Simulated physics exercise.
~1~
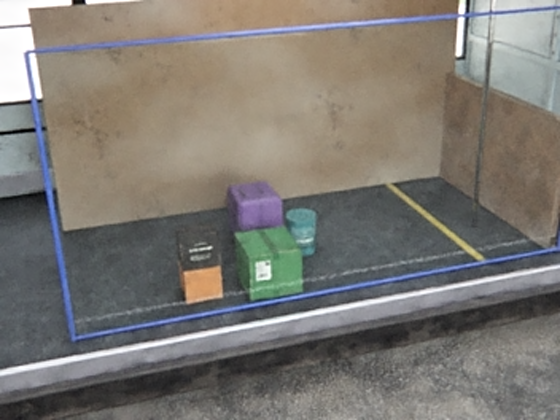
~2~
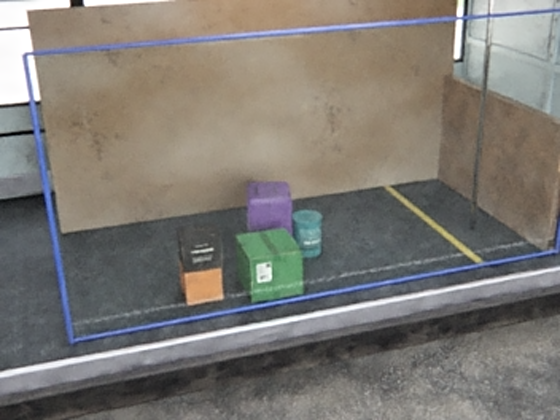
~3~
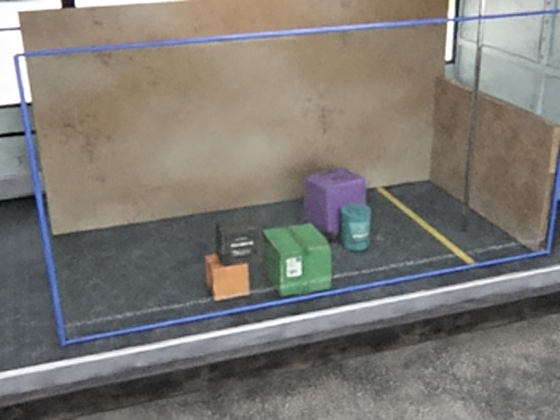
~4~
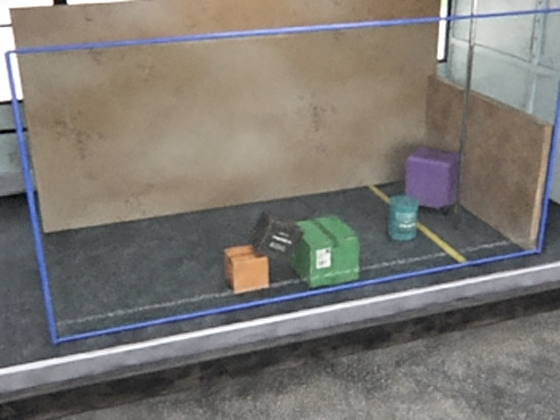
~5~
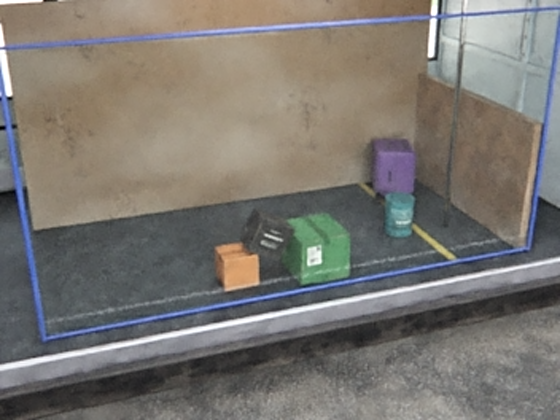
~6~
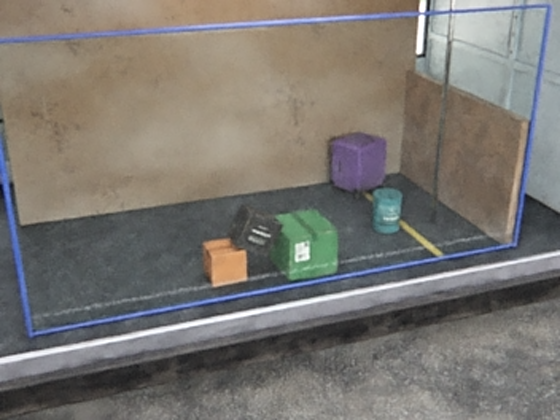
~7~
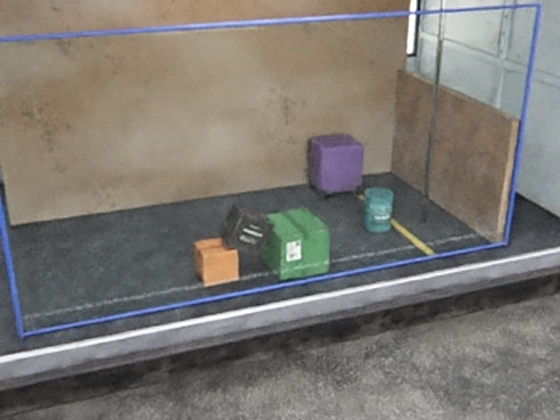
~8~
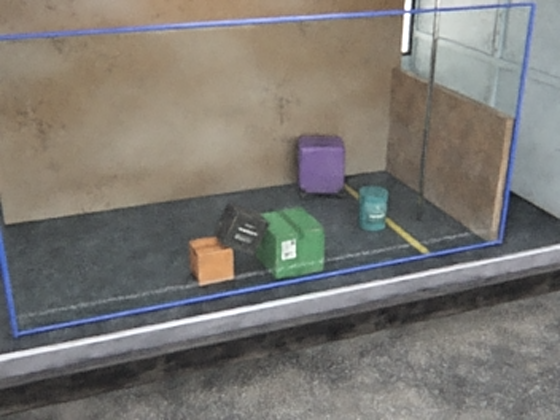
Purple case rolling right past a yellow line and back left, while cartons and teal bucket slide right, stopping short of it.
